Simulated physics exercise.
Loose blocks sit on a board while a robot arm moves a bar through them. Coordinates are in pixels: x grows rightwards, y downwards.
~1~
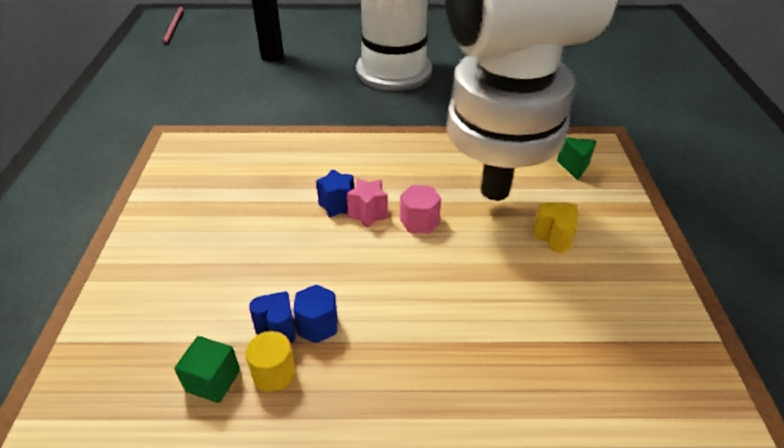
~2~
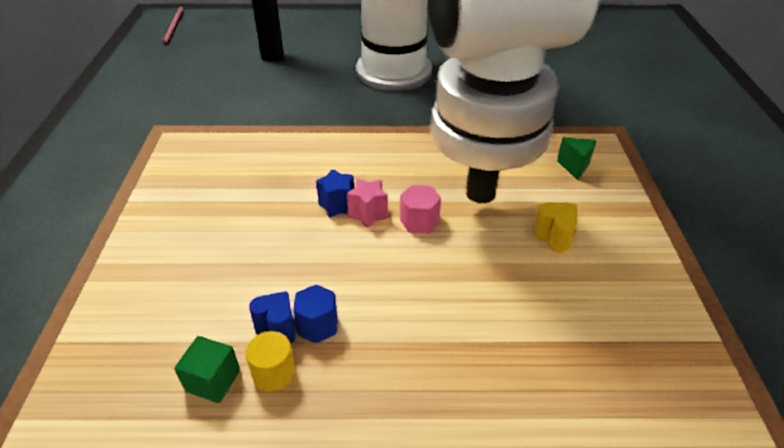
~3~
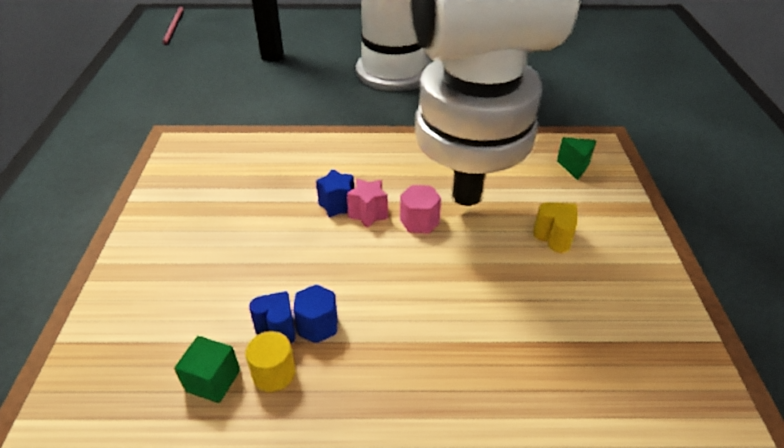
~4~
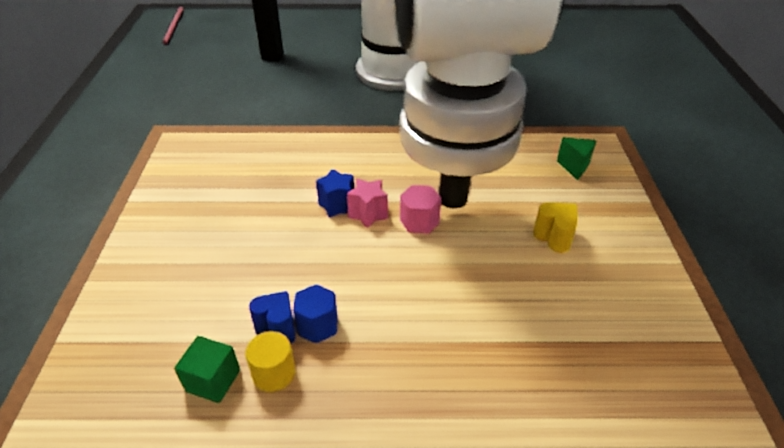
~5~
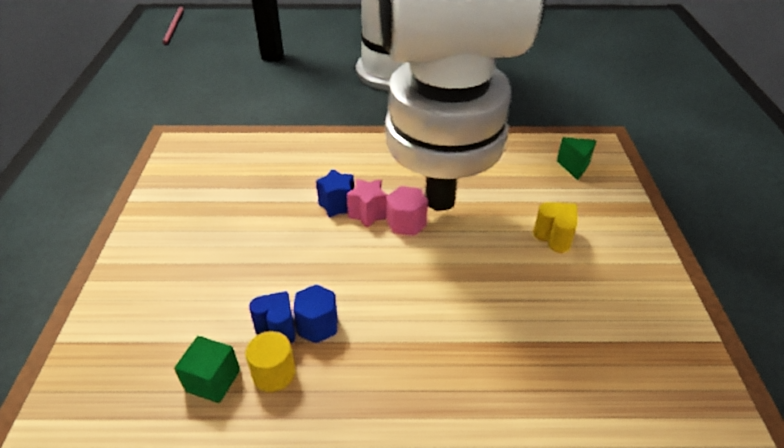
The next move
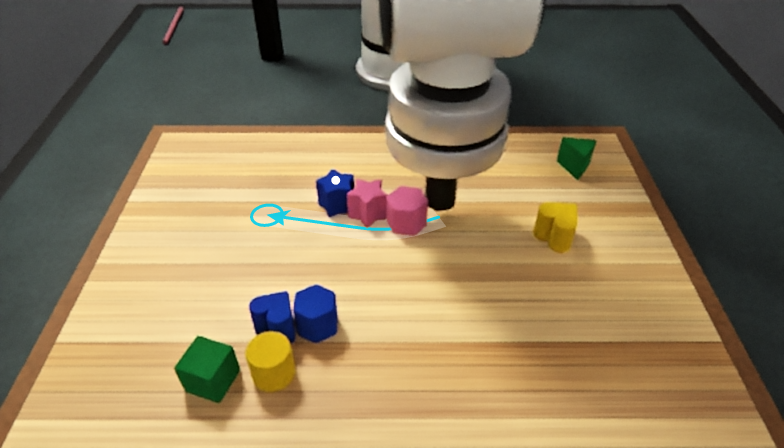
Robot arm moving its dark bar left across a wooden board, nudging a pink hexagon block toward a pink star-shaped block.
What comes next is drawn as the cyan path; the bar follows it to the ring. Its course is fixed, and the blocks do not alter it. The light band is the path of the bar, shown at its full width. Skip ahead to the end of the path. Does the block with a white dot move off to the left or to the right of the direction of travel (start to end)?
It shifts rightward.
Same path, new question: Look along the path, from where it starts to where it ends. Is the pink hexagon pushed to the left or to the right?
Pushed left.
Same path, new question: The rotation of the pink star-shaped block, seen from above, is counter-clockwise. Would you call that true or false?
The claim does not hold.
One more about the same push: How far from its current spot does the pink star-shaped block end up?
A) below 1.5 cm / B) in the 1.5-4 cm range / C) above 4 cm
Choice C: Above 4 cm.
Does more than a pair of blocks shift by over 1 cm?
My answer is yes.
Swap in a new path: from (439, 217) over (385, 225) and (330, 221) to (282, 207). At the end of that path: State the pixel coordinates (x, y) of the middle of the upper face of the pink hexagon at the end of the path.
At roughly (332, 222).
The drawn path runs from (439, 217) through (383, 229) and (324, 223) to (267, 215); the dot is on the blue star-shaped block.
The first path, step by step. One third of the way, bar (381, 214); blue star-shaped block (327, 175); pink star-shaped block (355, 188), turned 30° clockwise; pink hexagon (348, 215).
Two thirds of the way, bar (321, 207); blue star-shaped block (317, 159), turned 15° anticlockwise; pink star-shaped block (322, 179), turned 105° clockwise; pink hexagon (310, 222), turned 55° anticlockwise.
At the end, bar (264, 200); blue star-shaped block (317, 158), turned 15° anticlockwise; pink star-shaped block (315, 179), turned 135° clockwise; pink hexagon (310, 222), turned 60° anticlockwise.
